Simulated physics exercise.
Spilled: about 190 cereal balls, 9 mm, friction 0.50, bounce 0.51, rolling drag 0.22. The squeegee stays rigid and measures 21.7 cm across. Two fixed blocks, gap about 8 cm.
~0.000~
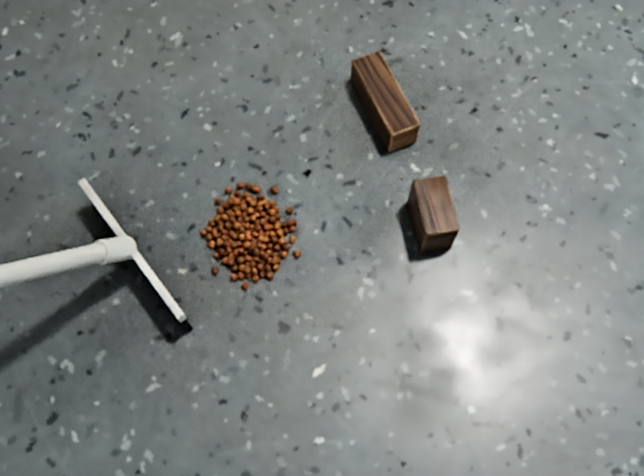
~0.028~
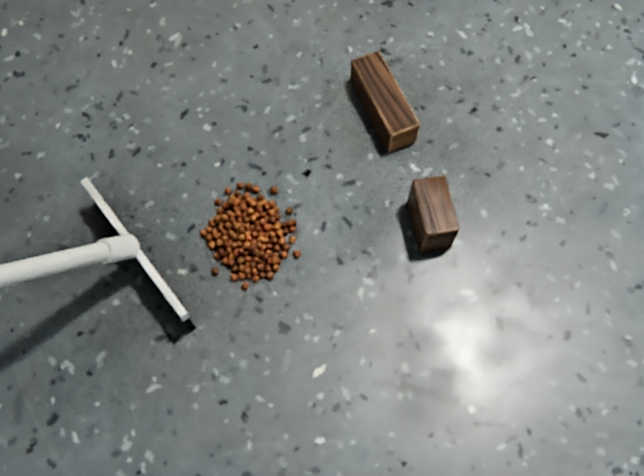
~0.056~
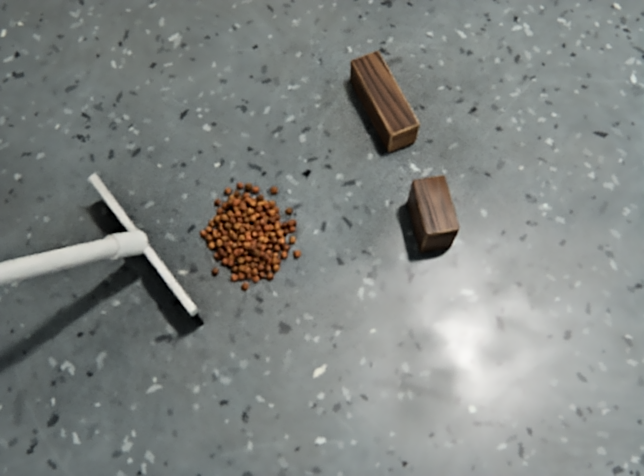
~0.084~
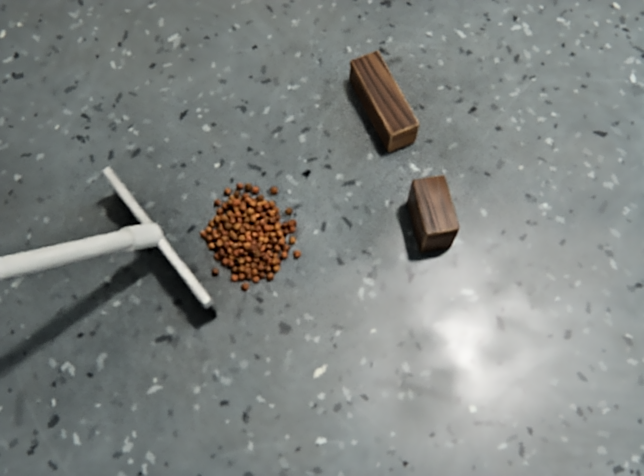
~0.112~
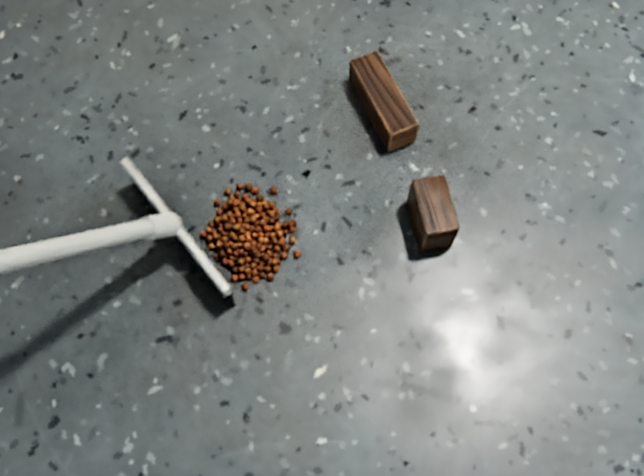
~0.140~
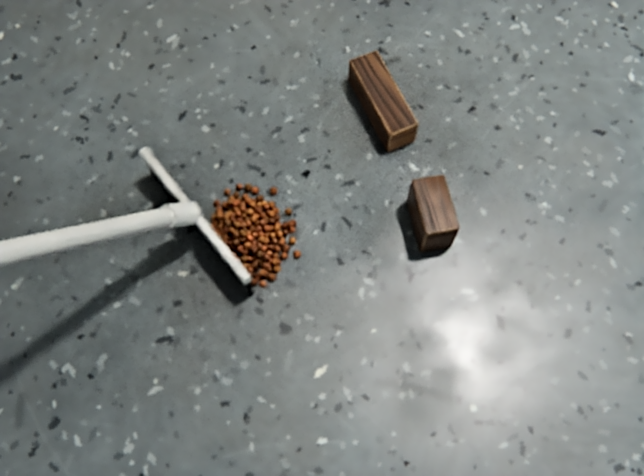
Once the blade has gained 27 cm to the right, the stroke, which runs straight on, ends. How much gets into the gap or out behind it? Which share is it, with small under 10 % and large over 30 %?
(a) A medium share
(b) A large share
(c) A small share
A medium share (a).
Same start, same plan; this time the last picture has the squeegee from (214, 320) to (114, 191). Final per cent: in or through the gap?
Gap share: 0 in a hundred.
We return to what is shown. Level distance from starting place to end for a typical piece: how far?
Roughly 22 cm.
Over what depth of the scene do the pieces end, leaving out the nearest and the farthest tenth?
It spans some 18 centimetres.
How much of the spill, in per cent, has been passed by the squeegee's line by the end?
Estimated share: Near 5 %.
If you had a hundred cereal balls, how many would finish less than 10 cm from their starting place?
Close to 0 per cent finishes that near its start.
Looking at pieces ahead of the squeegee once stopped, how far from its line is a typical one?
About 6 centimetres.
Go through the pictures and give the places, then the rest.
In the first frame, squeegee from (181, 317) to (86, 186); moved 0.0 cm; 0 pieces shifted; middle of the spill at (247, 226); block at (436, 205); block at (385, 92).
In the second frame, squeegee from (184, 315) to (88, 186); moved 0.4 cm; 0 pieces shifted; middle of the spill at (247, 226).
In the third frame, squeegee from (193, 311) to (96, 182); moved 1.5 cm; 0 pieces shifted; middle of the spill at (247, 227).
In the fourth frame, squeegee from (207, 302) to (110, 175); moved 3.3 cm; 0 pieces shifted; middle of the spill at (247, 227).
In the fifth frame, squeegee from (226, 291) to (128, 166); moved 5.9 cm; 0 pieces shifted; middle of the spill at (247, 227).
In the sixth frame, squeegee from (246, 279) to (146, 155); moved 8.5 cm; 54 pieces shifted; middle of the spill at (243, 225); block at (435, 204); block at (383, 92). Its speed is about 0.95 m/s, heading 17 degrees away from the viewer.
After 0.30 s, squeegee 24 cm from its start, spill 18 cm wide; round the near block 5 %, held up before the blocks 95 %.
Then, at 0.46 s, squeegee 28 cm from its start, spill 24 cm wide; in or through the gap 25 %, round the near block 5 %, round the far block 5 %, held up before the blocks 70 %.
After 0.60 s, squeegee 28 cm from its start, spill 27 cm wide; in or through the gap 25 %, round the near block 5 %, round the far block 5 %, held up before the blocks 65 %.
In the end, at 1.0 s, in or through the gap 25 %, round the near block 5 %, round the far block 5 %, held up before the blocks 65 %.
